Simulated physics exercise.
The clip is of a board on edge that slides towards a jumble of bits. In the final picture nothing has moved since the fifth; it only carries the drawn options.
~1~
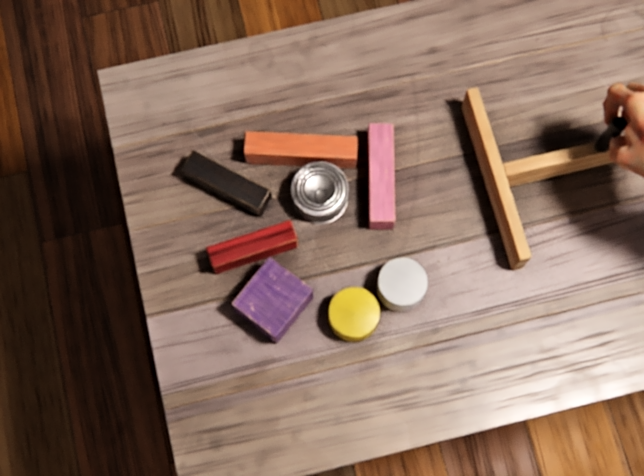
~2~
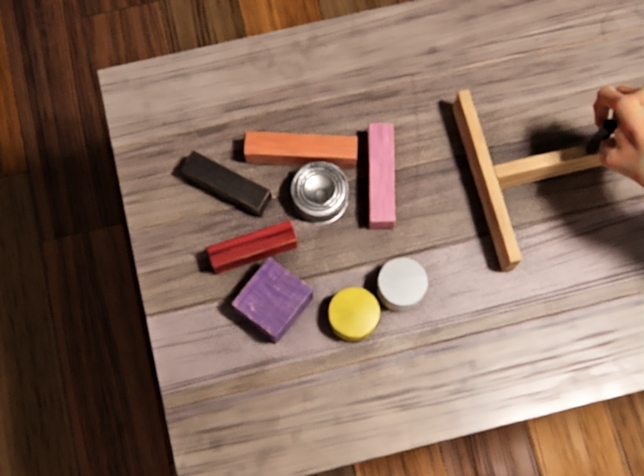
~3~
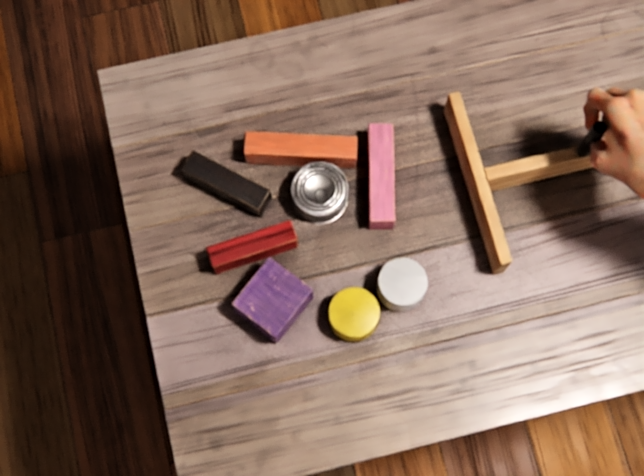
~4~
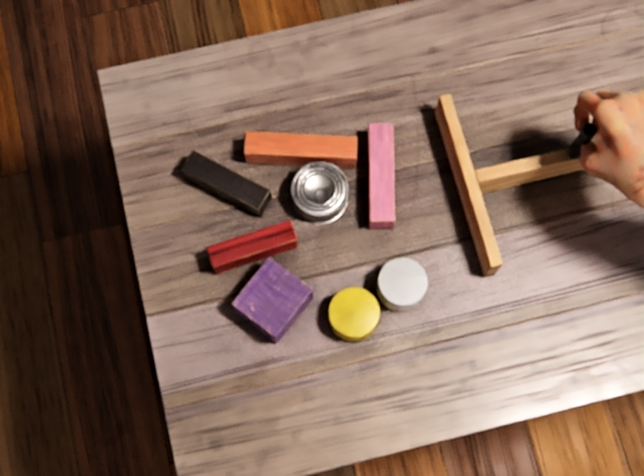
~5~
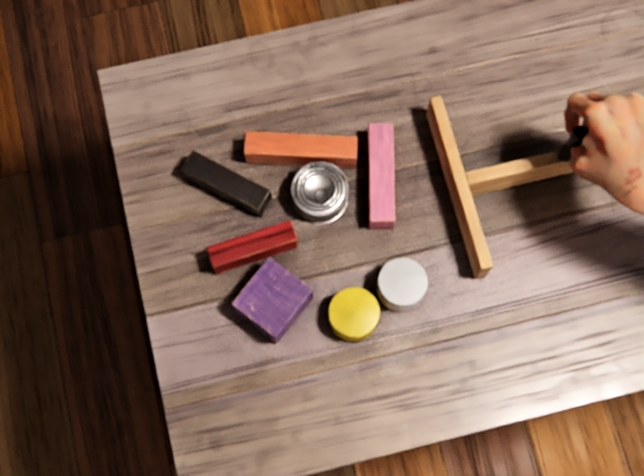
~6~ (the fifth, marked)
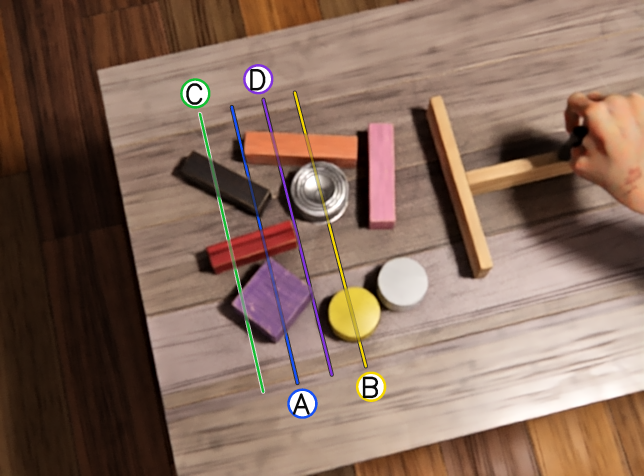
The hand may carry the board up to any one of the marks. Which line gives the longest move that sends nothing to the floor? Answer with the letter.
Up to line C.
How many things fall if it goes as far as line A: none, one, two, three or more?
The count is none.
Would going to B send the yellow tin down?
By then, no.
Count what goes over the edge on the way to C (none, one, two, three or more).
The count is none.
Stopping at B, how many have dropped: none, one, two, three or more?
The count is none.
On the marked copy, A at (263, 239); B at (329, 224); C at (230, 247); D at (296, 231).
Following C. Soon after the start, board (378, 199); yellow tin (333, 325); orange bar (272, 155).
Later, board (295, 219); black bar (171, 181); purple block (219, 313).
In the end, board (232, 233); black bar (133, 176); purple block (171, 324); nothing has fallen.
As for the rest, A is safe but short; B is safe but short; D is safe but short.
